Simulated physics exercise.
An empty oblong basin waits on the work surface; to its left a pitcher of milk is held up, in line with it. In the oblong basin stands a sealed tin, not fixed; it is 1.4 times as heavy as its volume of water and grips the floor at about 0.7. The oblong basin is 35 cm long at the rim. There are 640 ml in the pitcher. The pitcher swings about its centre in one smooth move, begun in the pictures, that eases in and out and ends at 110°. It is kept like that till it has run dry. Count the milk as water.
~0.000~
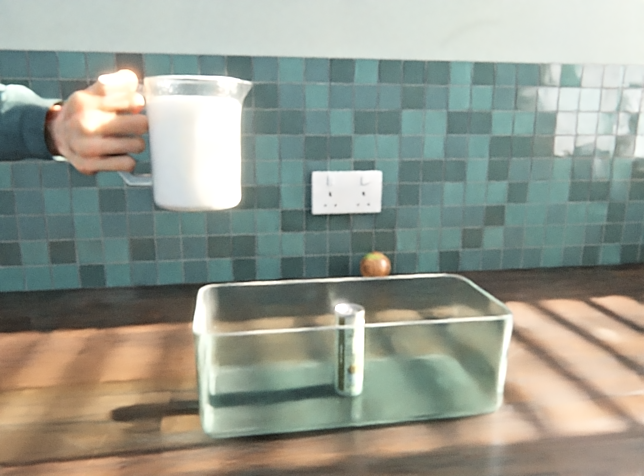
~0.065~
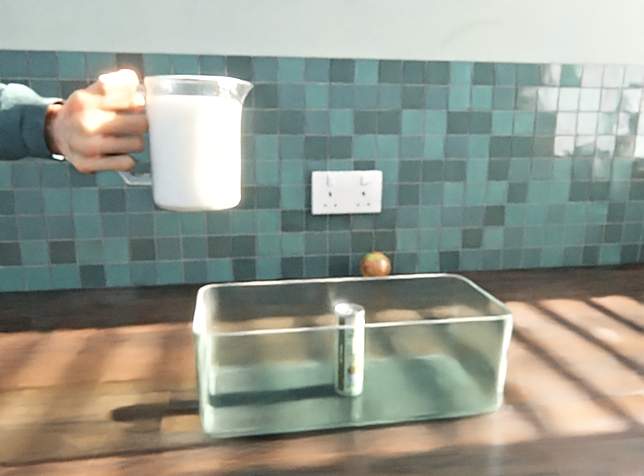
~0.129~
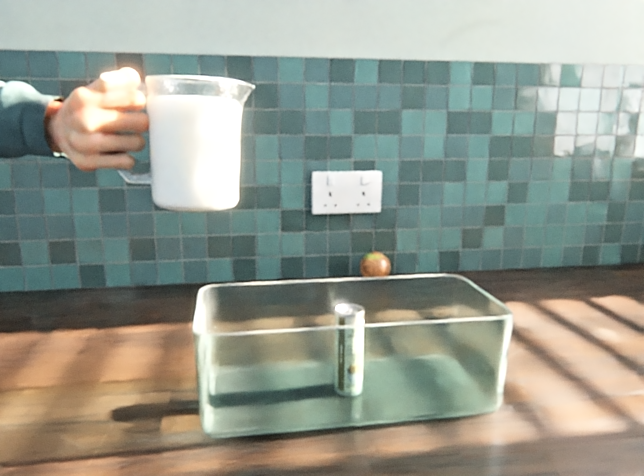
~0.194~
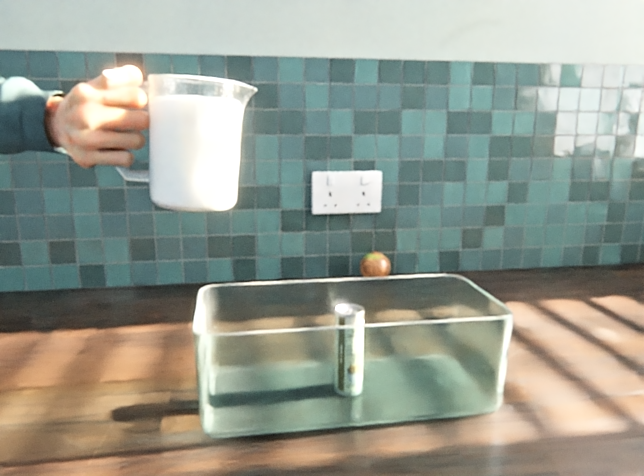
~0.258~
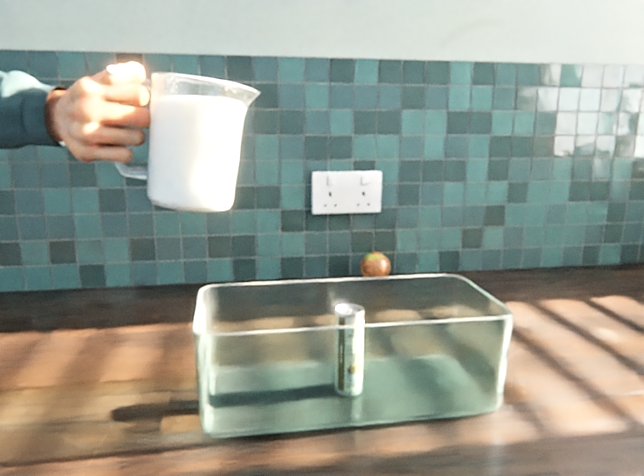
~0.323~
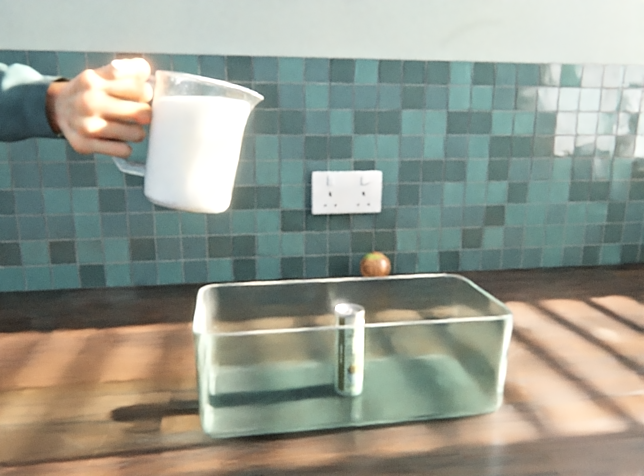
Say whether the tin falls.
The tin goes over.
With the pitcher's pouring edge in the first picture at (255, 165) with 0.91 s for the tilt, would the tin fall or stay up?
Then it stays up.
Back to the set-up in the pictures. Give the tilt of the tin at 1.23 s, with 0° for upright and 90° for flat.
Near 0° from upright.
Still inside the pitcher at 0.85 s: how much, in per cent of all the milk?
Near 84 in a hundred.
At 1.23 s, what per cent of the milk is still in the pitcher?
Some 32 per cent.
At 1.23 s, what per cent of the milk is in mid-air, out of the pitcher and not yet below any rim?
Near 22 in a hundred.
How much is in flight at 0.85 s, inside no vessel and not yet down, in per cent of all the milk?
Near 12 in a hundred.
Then, 0.85 s in, the tilt is 62° and 84 per cent is still to pour; the tin stands where it began.
Then, 1.23 s in, the tilt is 98° and 32 per cent is still to pour; the tin stands where it began.
Then, 1.63 s in, the tilt is 110° and 1 per cent is still to pour; the tin lies on its side.
Then, 2.07 s in, the tilt is 110° and 0 per cent is still to pour; the tin lies on its side.
Finally, the tin lies on its side.
